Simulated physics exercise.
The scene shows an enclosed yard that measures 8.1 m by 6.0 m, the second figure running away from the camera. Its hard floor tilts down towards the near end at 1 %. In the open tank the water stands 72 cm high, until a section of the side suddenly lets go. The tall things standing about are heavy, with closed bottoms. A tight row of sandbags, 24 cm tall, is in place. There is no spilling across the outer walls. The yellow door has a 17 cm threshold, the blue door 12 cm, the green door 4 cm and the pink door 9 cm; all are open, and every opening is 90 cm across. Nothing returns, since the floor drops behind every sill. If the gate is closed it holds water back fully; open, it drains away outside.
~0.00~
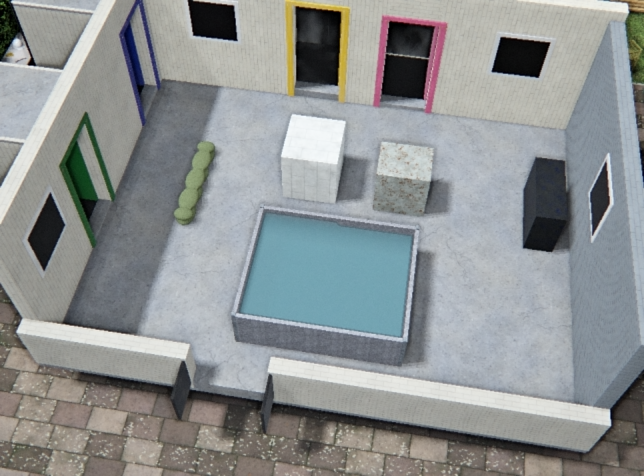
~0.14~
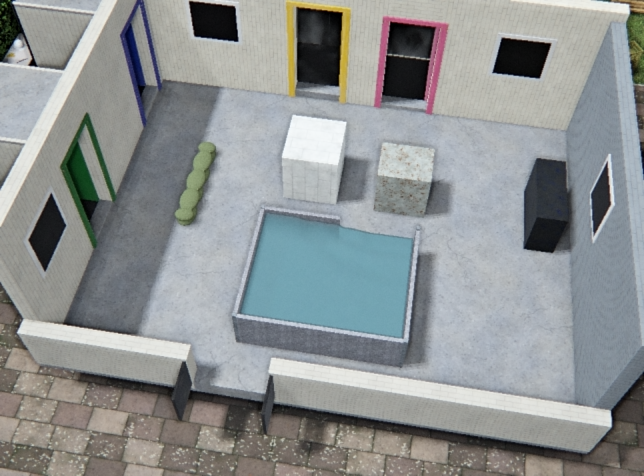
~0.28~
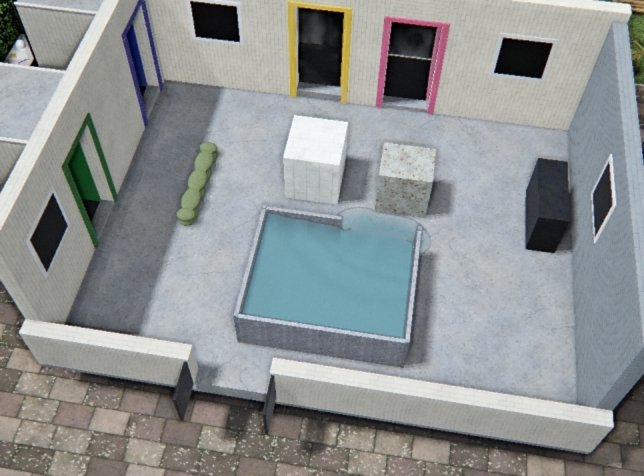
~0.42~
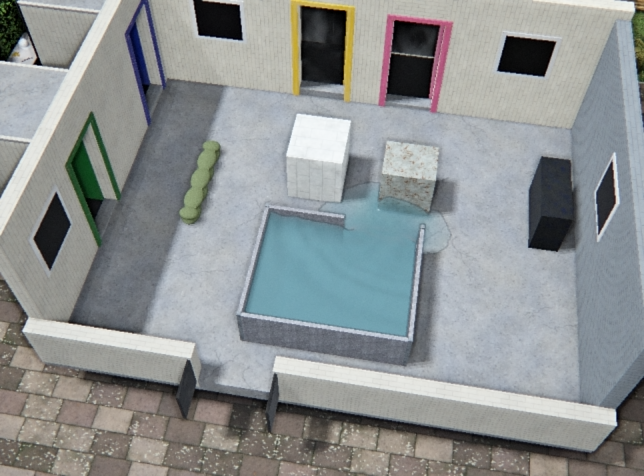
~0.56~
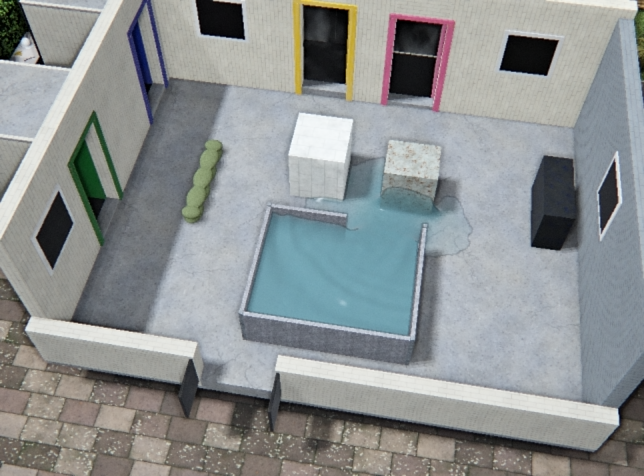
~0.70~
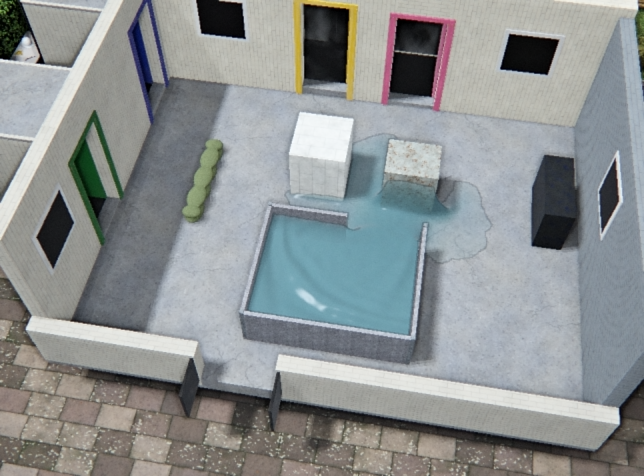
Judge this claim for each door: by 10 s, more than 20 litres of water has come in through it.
Verdicts: The yellow door, false; the blue door, false; the green door, false; the pink door, true.
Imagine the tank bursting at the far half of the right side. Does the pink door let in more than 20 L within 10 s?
Measured against that limit, the pink door stays within it.
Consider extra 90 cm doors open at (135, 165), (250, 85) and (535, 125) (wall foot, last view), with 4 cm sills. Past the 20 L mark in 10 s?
First doorway falls short, second falls short, third gets there.
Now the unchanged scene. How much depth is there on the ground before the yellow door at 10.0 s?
Some 7.5 centimetres of depth.
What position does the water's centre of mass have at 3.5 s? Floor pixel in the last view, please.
I'd say somewhere around (383, 241).
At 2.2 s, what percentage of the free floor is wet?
Wet share: About 40 %.
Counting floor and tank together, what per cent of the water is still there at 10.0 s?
Around 94 percent of the water.
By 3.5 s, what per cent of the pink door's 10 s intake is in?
I'd put it at about 65 per cent by that point.
After 1.4 s water covers 25 % of the floor and is deepest (58 cm) near (395, 220); yellow door 9 cm at the sill, 0 L in, blue door not reached, green door not reached, pink door 9 cm at the sill, 1 L in.
After 2.2 s water covers 40 % of the floor and is deepest (44 cm) near (395, 220); yellow door 11 cm at the sill, 0 L in, blue door not reached, green door not reached, pink door 22 cm at the sill, 26 L in.
After 3.5 s water covers 65 % of the floor and is deepest (30 cm) near (395, 220); yellow door 7 cm at the sill, 0 L in, blue door 3 cm at the sill, 0 L in, green door not reached, pink door 18 cm at the sill, 96 L in.
After 6.0 s water covers 90 % of the floor and is deepest (20 cm) near (395, 220); yellow door 5 cm at the sill, 0 L in, blue door 7 cm at the sill, 0 L in, green door 2 cm at the sill, 0 L in, pink door 12 cm at the sill, 137 L in.
After 10.0 s water covers 95 % of the floor and is deepest (12 cm) near (152, 356); yellow door 7 cm at the sill, 0 L in, blue door 11 cm at the sill, 0 L in, green door 7 cm at the sill, 2 L in, pink door 5 cm at the sill, 143 L in.
